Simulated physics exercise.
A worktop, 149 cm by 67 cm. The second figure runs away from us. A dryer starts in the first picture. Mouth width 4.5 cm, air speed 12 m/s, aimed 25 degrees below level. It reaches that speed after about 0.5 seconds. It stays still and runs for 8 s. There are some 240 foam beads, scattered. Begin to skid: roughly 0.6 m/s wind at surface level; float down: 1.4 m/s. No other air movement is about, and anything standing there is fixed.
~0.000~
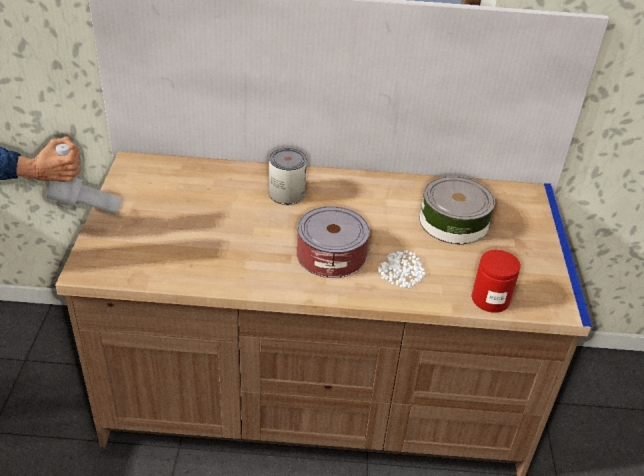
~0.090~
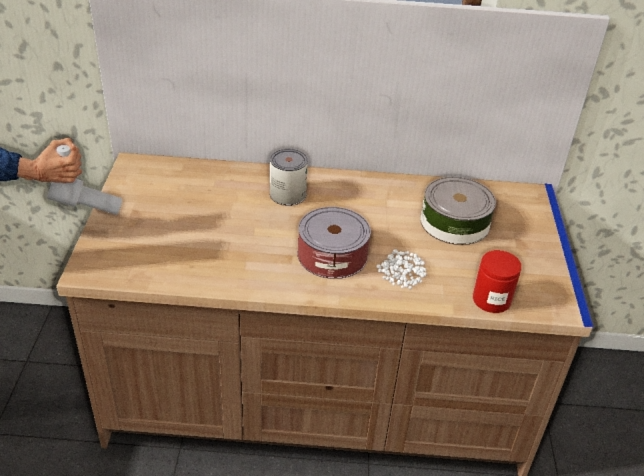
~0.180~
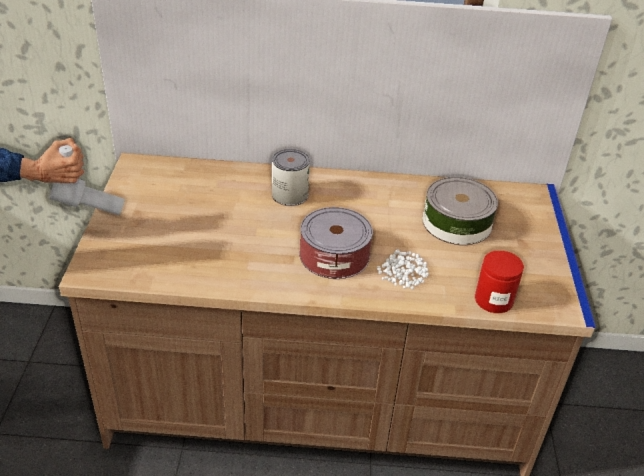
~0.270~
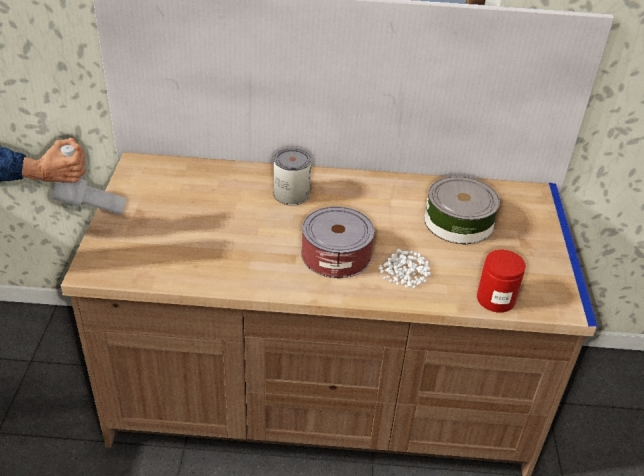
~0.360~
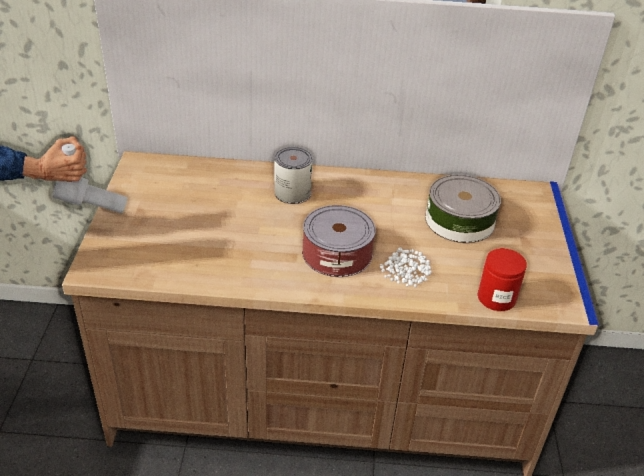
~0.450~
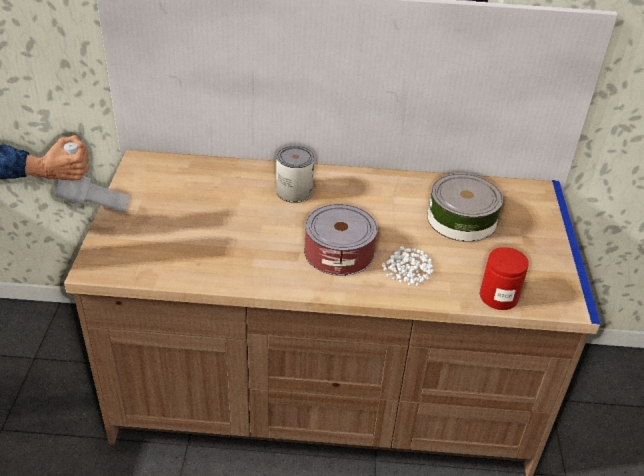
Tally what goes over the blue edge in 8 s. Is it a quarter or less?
Over a quarter never escapes that way.
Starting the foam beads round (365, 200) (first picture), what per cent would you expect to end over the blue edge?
90 per cent.
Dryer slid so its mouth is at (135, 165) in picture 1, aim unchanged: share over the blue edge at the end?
That gives roughly 1 % in the end.
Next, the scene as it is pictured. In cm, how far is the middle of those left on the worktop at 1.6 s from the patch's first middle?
I'd guess near 0 cm.
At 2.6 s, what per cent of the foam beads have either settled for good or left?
Near 15 %.
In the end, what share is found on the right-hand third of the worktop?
I'd estimate around 40 per cent.
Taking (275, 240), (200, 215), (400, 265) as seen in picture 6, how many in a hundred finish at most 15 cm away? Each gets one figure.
Taking the spots one by one, around 0 %, 0 % and 60 %.
After 1.6 s, 95 % are on the move or not yet settled, 0 % are over the blue edge; the middle of those still in play is near (409, 267).
After 2.6 s, 85 % are on the move or not yet settled, 0 % are over the blue edge; the middle of those still in play is near (409, 266).
After 4.4 s, 82 % are on the move or not yet settled, 0 % are over the blue edge; the middle of those still in play is near (413, 266).
After 8.0 s, at the end, 0 % are over the blue edge; the middle of those still in play is near (413, 267).
